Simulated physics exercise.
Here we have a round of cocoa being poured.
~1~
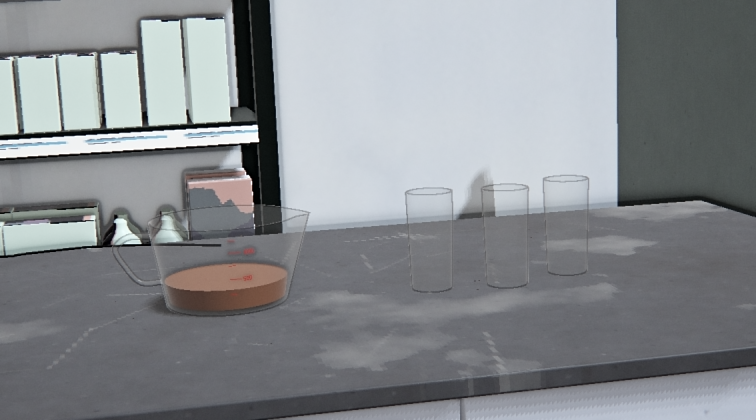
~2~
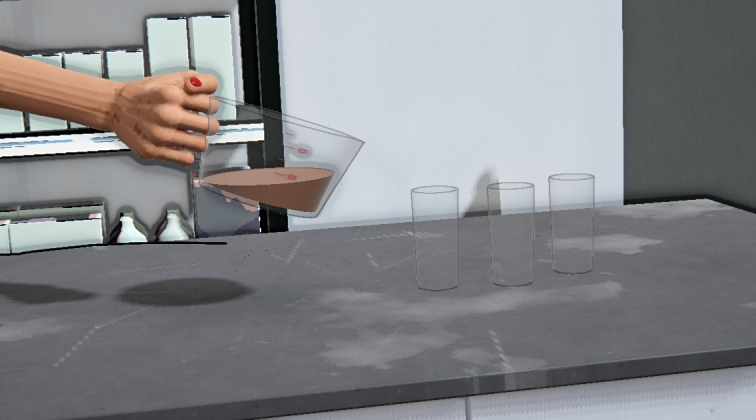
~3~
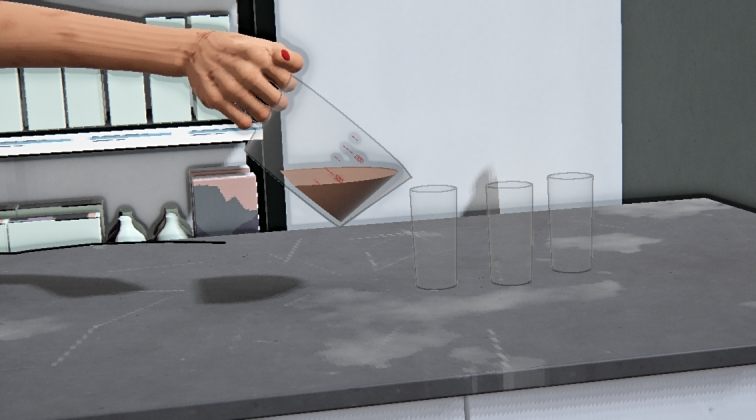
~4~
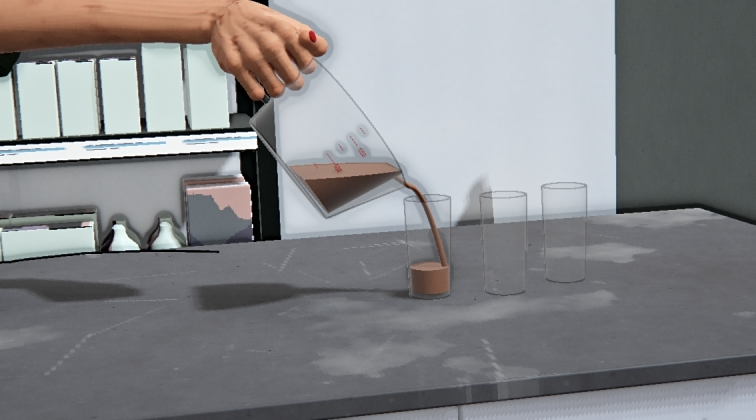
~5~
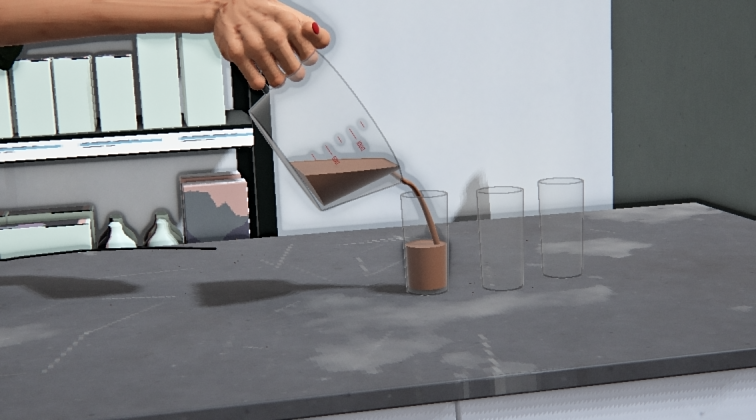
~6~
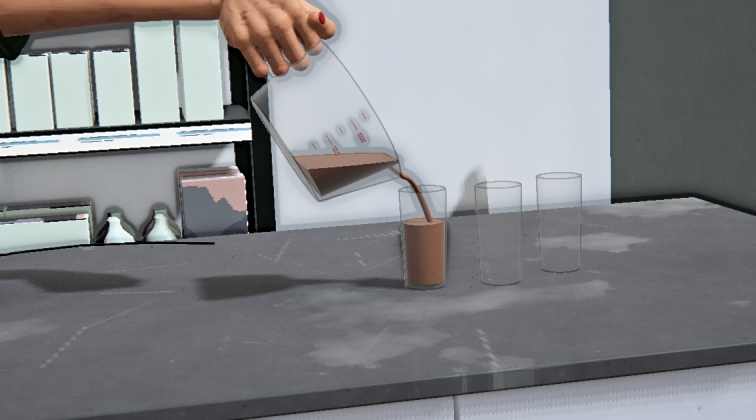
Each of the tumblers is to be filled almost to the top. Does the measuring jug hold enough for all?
It runs short.
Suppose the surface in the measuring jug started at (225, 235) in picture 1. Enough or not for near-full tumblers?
In that case: Enough.
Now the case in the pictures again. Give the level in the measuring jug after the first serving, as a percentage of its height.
About 10 per cent.
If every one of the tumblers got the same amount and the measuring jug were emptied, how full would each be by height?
Roughly 60 per cent.
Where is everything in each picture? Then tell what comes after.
All stand on the top; measuring jug (225, 257) about a quarter full; three tumblers, the last at (566, 222), in the first frame.
The hand lifts the measuring jug; measuring jug about a quarter full, surface at (265, 177); the first is empty, in the second frame.
The measuring jug is brought over; measuring jug (322, 153) tipped 40° with all of its load; three tumblers, the last at (571, 220), in the third frame.
A stream runs into the first tumbler; measuring jug (324, 142) tipped 55° with nearly all of its load; the first is about a quarter full, in the fourth frame.
A stream runs into the first tumbler; measuring jug (323, 134) tipped 60° with about three quarters of its load; three tumblers, the last at (562, 225), in the fifth frame.
A stream runs into the first tumbler; measuring jug (324, 125) tipped 60° with about two thirds of its load; the first is about two thirds full, in the sixth frame.
Soon after, the first is about three quarters full.
Later, the first is done and the measuring jug has about half of its load.
In the end, the measuring jug is empty with one filled and the next at about three quarters of a serving.
